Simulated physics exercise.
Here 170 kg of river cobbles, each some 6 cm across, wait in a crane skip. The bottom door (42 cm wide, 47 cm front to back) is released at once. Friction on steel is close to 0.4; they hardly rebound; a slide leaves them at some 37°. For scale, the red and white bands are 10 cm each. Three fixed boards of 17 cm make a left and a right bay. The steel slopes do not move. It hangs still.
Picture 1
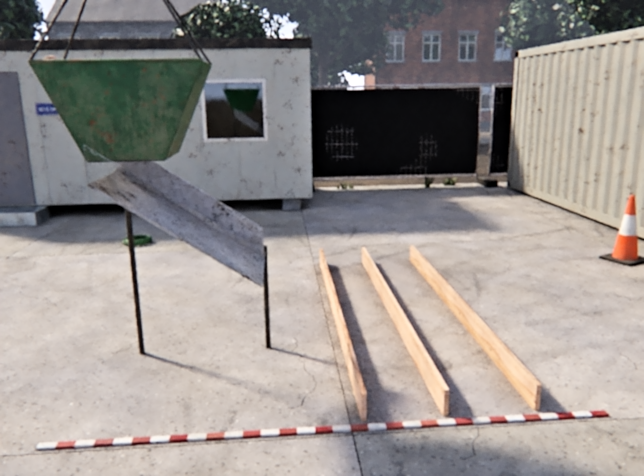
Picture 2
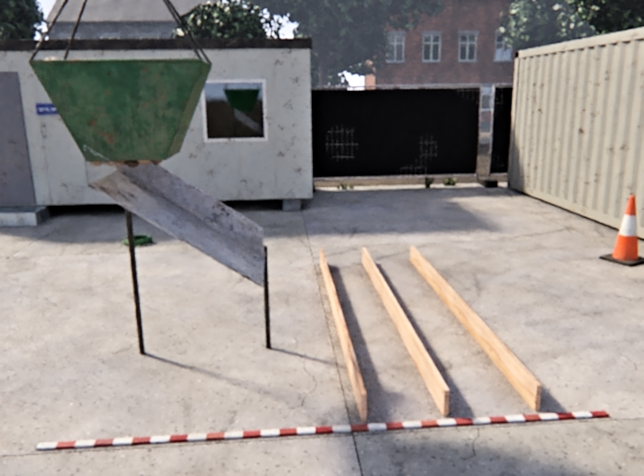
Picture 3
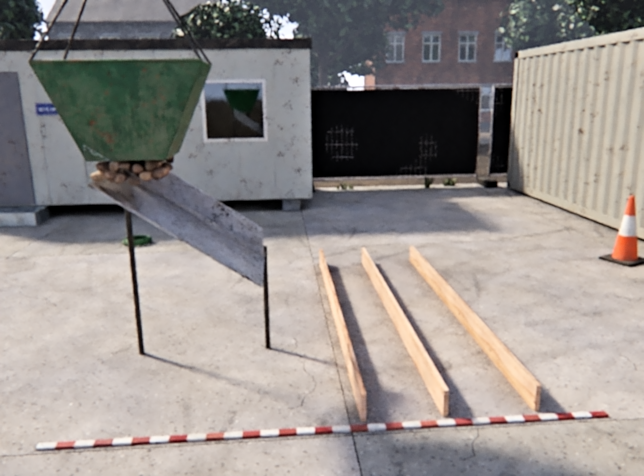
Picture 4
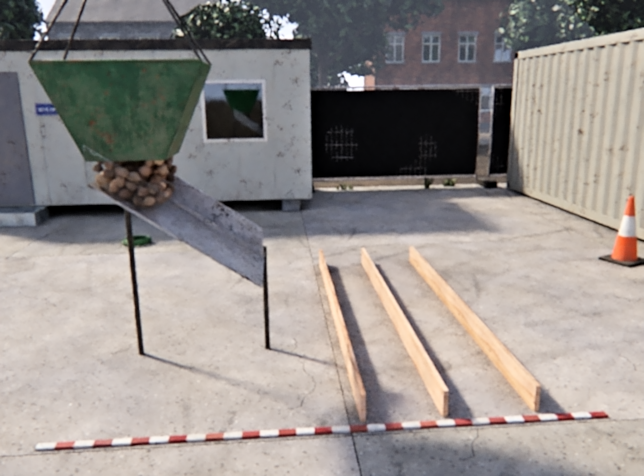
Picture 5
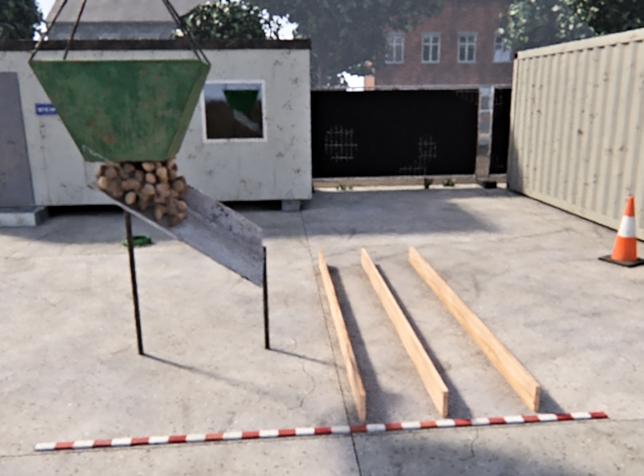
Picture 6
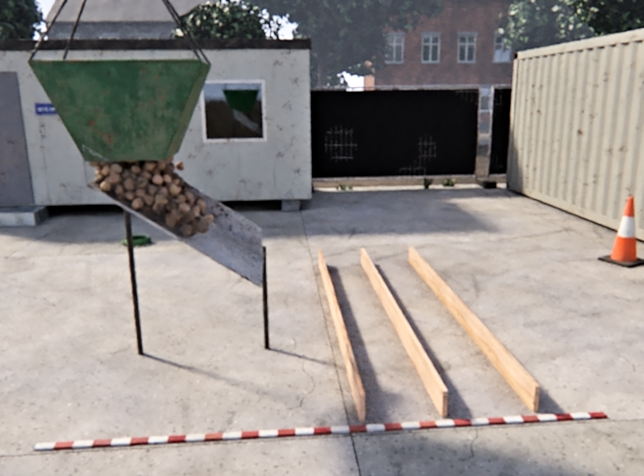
Green skip hanging still above a sloping metal chute, releasing brown cobbles that pile out and slide down to the right.
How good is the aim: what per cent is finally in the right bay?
About 0 per cent.
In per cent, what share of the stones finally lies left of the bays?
Near 65 in a hundred.
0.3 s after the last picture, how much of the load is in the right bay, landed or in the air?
Some 0 per cent.
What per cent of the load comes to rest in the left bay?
About 35 per cent.
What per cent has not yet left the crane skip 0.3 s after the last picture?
About 25 per cent.
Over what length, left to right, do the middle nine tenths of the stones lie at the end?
Roughly 90 cm.
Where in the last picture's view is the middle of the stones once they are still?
Their middle is at about (335, 366).
Then, 0.3 s after the last picture, 24 % in the crane skip, 63 % on the steel, 13 % falling or lying left of the bays; the stones farthest right are at (337, 338).
Then, 0.7 s after the last picture, 0 % in the crane skip, 56 % on the steel, 38 % falling or lying left of the bays, 6 % falling or lying in the left bay; the stones farthest right are at (412, 367).
Then, 1.3 s after the last picture, 0 % in the crane skip, 12 % on the steel, 64 % falling or lying left of the bays, 23 % falling or lying in the left bay; the stones farthest right are at (415, 370).
Then, 2.2 s after the last picture, 0 % in the crane skip, 63 % falling or lying left of the bays, 37 % falling or lying in the left bay; the stones farthest right are at (410, 360).
Then, 4.1 s after the last picture, 0 % in the crane skip, 63 % left of the bays, 37 % in the left bay; the stones farthest right are at (410, 360).
